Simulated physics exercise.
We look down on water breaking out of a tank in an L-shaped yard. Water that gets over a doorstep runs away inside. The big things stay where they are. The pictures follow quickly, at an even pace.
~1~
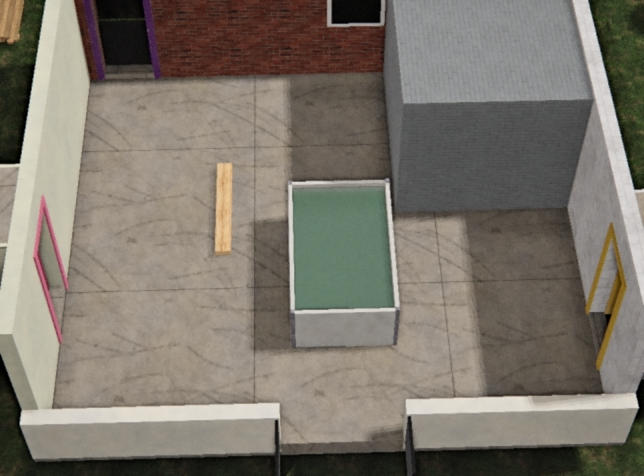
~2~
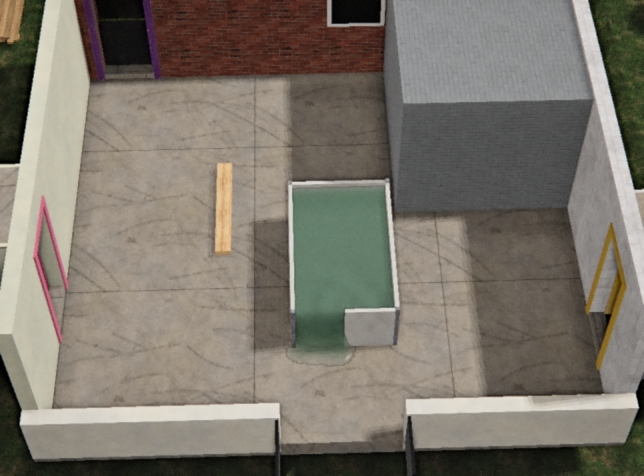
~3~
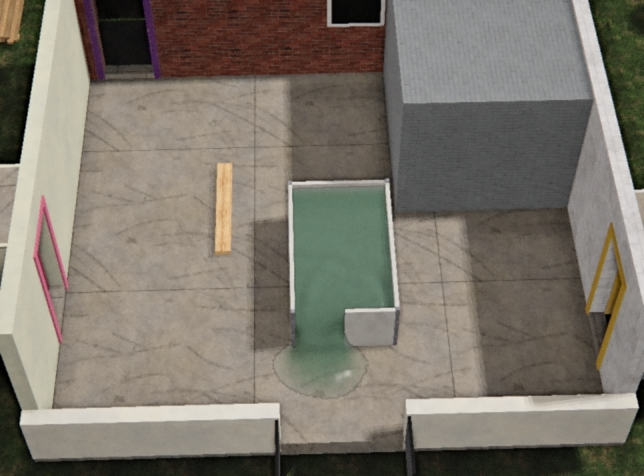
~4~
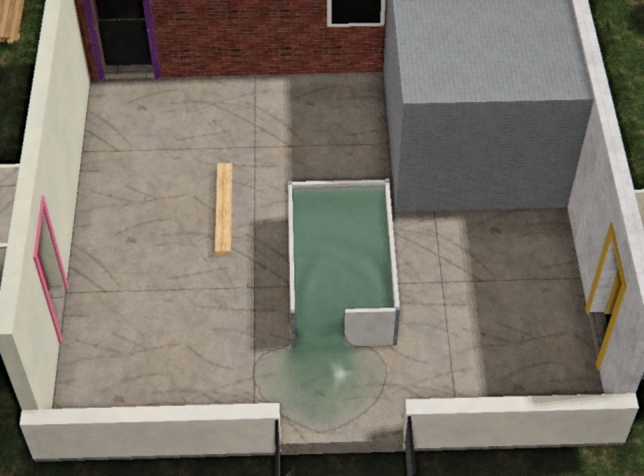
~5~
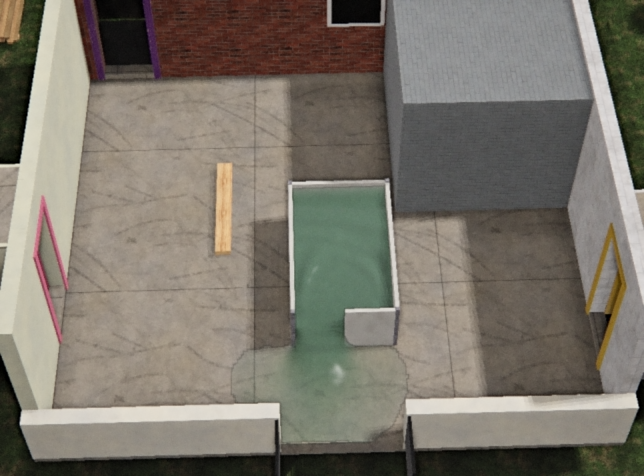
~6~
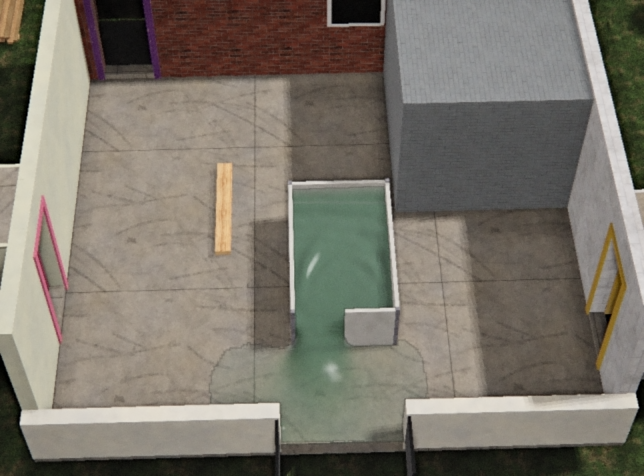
Green water pours from a gap in the tank's near wall and spreads across the concrete.
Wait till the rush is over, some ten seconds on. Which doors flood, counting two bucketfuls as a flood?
One by one: The yellow door stays under that; the pink door stays under that; the purple door stays under that.
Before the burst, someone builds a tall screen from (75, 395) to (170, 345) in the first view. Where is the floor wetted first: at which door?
The door marked pink.
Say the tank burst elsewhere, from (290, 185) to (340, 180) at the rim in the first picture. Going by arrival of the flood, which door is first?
The purple one.
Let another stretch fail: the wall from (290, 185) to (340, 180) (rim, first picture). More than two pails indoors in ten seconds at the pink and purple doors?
One by one: Pink door holds, purple door lets more in.
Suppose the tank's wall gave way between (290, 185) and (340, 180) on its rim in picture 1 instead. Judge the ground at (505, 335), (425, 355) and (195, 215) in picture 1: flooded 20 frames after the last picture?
One after the other: Free of water, free of water, free of water.
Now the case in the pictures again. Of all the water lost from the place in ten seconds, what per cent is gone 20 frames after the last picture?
Some 60 per cent.
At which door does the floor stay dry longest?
The door marked purple.
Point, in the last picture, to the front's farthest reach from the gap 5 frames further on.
I would point to (74, 435).
A moment on, water covers 10 % of the floor; the yellow door not reached, the pink door not reached, the purple door not reached.
Next, water covers 15 % of the floor; the yellow door not reached, the pink door not reached, the purple door not reached.
Then, water covers 25 % of the floor; the yellow door not reached, the pink door wet at the sill, nothing in, the purple door not reached.
Later, water covers 45 % of the floor; the yellow door wet at the sill, nothing in, the pink door wet at the sill, nothing in, the purple door not reached.
In the end, water covers 55 % of the floor; the yellow door wet at the sill, nothing in, the pink door wet at the sill, nothing in, the purple door wet at the sill, nothing in.
